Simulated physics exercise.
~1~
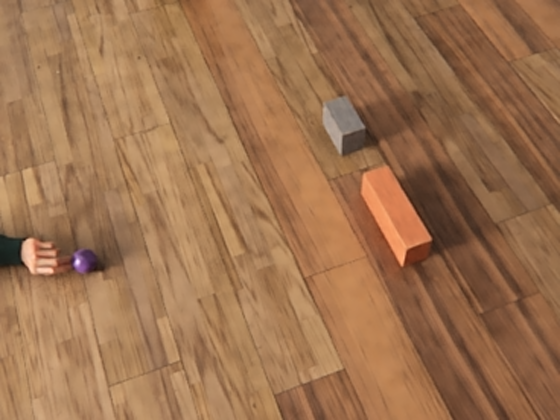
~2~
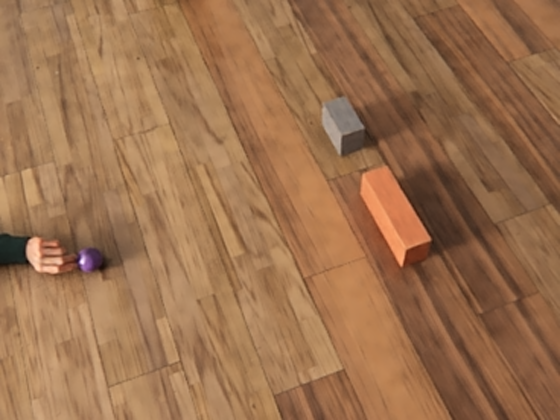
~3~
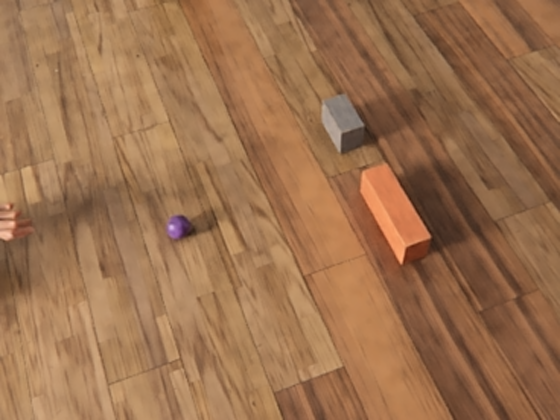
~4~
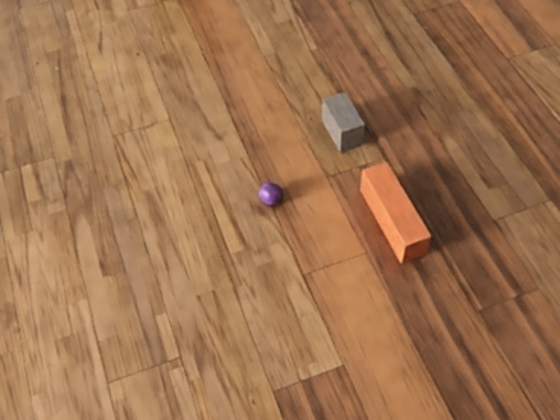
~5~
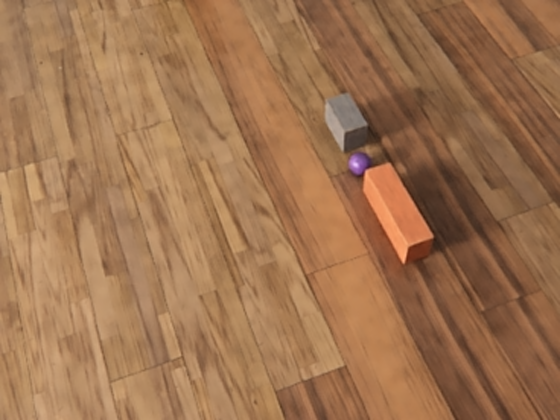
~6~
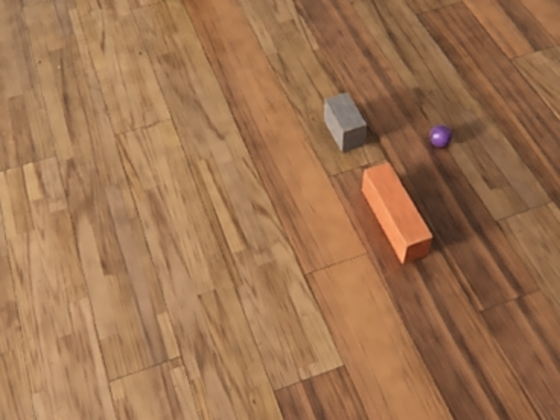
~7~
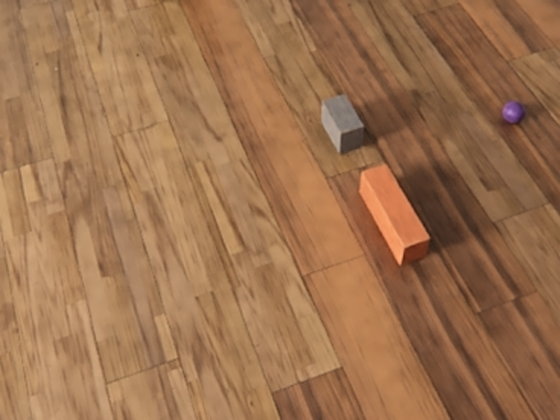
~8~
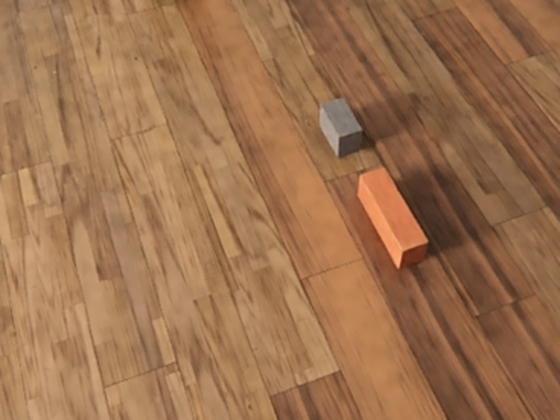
A hand at the left released a small purple ball, which rolled right across the wooden floor, slipped through the gap between a grey block and a longer orange block, and carried on until it was out of sight.
